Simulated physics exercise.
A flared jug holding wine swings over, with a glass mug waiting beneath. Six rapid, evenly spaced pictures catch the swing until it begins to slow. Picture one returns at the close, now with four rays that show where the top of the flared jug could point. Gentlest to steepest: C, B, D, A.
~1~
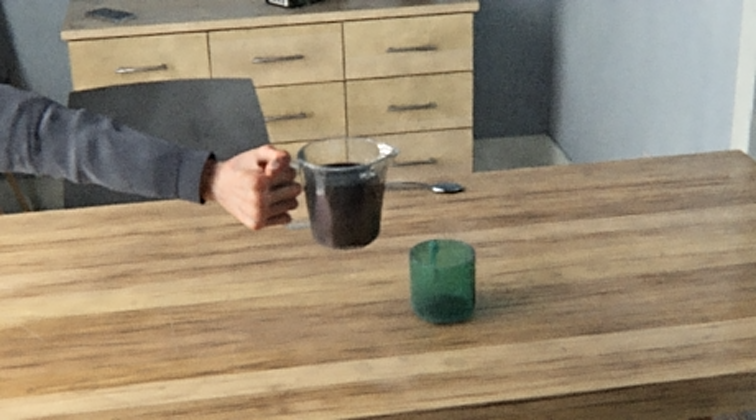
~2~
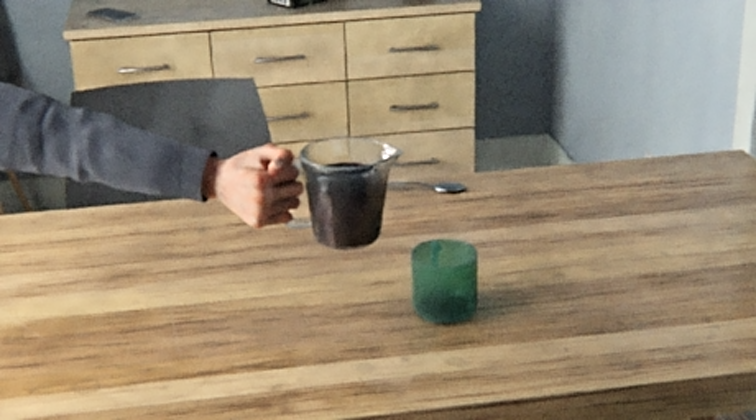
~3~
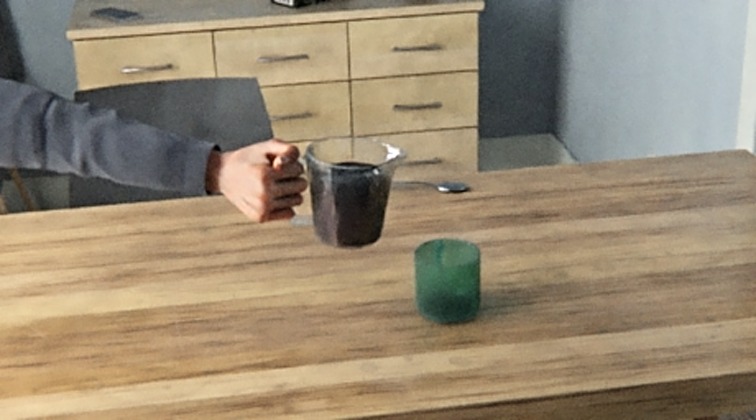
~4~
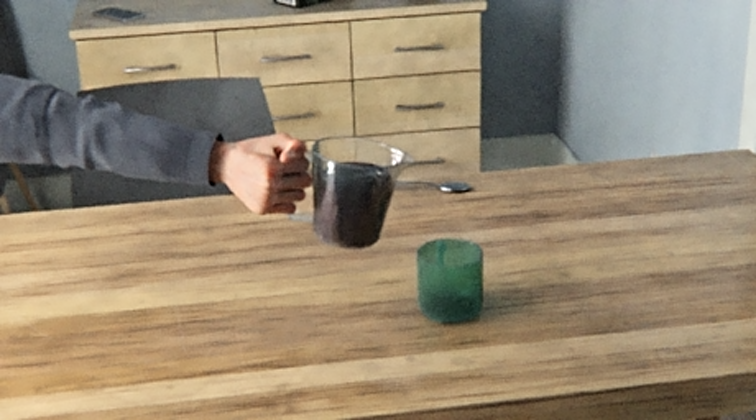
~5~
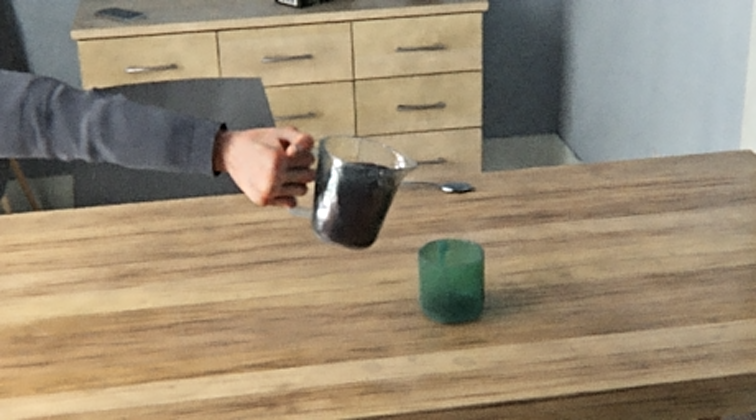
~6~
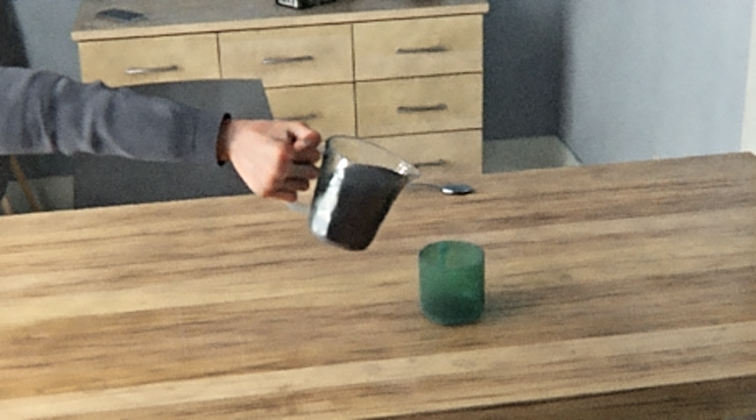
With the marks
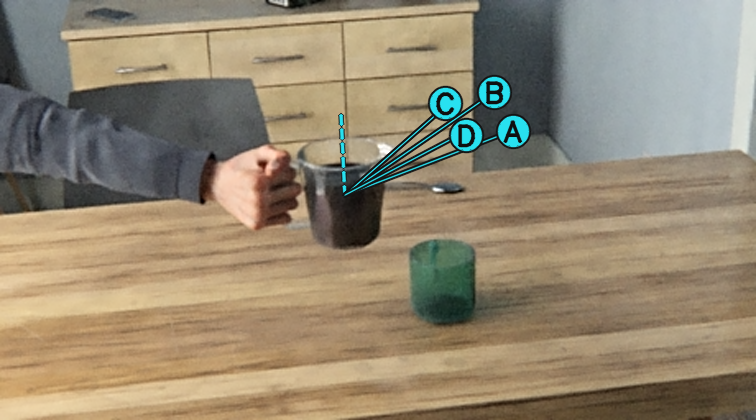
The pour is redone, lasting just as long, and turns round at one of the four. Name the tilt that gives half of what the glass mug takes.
Tilt B.
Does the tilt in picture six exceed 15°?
Yes, it does.
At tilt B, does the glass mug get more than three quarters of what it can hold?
No, less.
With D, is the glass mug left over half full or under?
Over.
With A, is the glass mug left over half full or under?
Over.
On the marked copy, A at (497, 136); B at (480, 101); C at (433, 116); D at (449, 139).
With A, the glass mug ends with about 84 % of what it can hold; 4 % of the wine is spilt.
With B, the glass mug ends with about 50 % of what it can hold.
With C, the glass mug ends with about 34 % of what it can hold.
With D, the glass mug ends with about 68 % of what it can hold.
